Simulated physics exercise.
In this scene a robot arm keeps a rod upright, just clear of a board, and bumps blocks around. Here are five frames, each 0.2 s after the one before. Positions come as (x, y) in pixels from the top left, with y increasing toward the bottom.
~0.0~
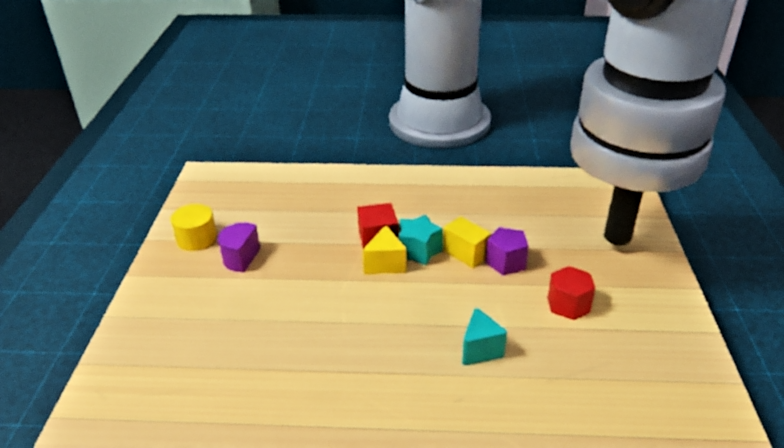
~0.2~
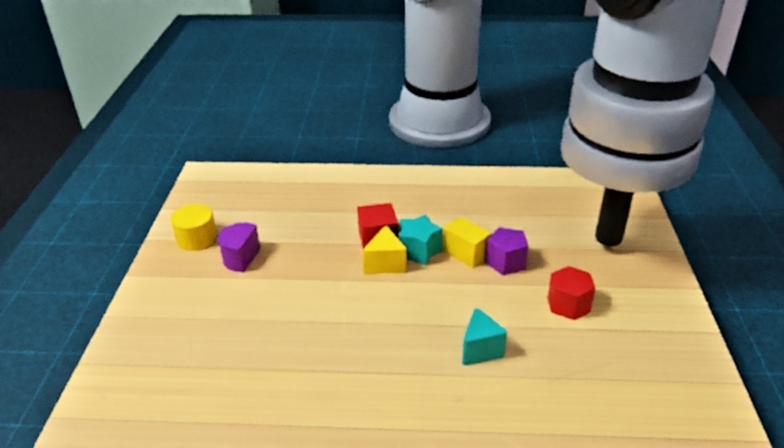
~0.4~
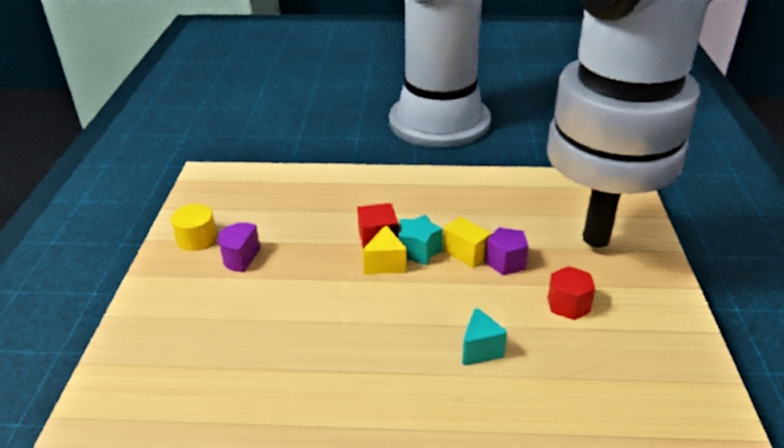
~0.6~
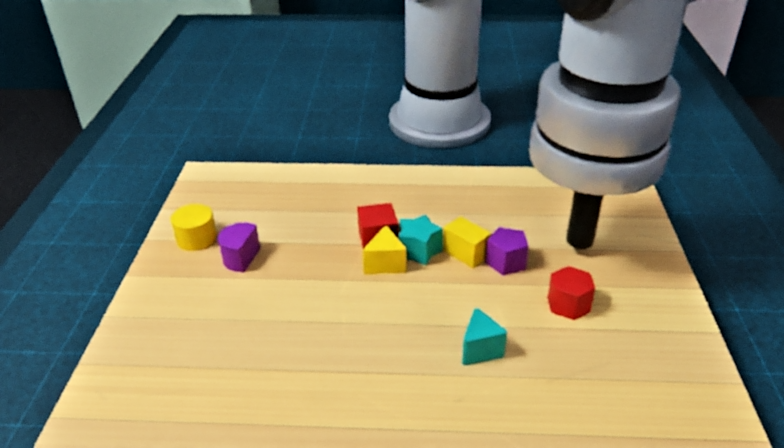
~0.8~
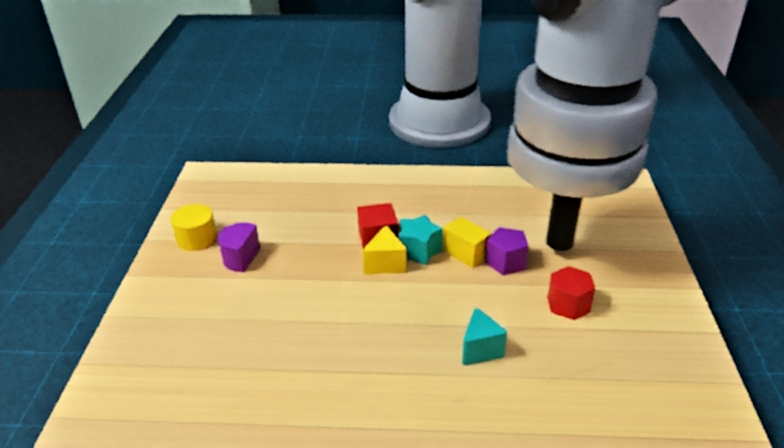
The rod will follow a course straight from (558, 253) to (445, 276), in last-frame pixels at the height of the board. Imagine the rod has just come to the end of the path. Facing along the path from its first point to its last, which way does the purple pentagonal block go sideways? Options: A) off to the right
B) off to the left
The correct letter is B.
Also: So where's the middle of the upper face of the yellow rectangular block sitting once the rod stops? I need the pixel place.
At pixel (434, 235).
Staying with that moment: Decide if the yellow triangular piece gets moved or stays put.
At the end of the path, the yellow triangular piece remains in its old spot.
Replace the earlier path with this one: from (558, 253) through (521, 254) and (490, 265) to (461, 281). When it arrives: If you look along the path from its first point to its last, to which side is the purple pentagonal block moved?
Shifted left.
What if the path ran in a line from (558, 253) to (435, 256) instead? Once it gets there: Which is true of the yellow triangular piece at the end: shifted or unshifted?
That block ends up displaced.
The first path, step by step. One third of the way, rod (522, 251); yellow rectangular block (458, 230), turned 25° clockwise; purple pentagonal block (495, 244).
Two thirds of the way, rod (484, 258); turquoise star block (415, 226); yellow rectangular block (447, 235), turned 90° clockwise; purple pentagonal block (462, 258), turned 40° anticlockwise.
At the end, rod (445, 266); red square piece (371, 211); yellow triangular piece still; turquoise star block (408, 222), turned 20° clockwise; yellow rectangular block (434, 235), turned 105° clockwise; purple pentagonal block (432, 272), turned 75° anticlockwise.
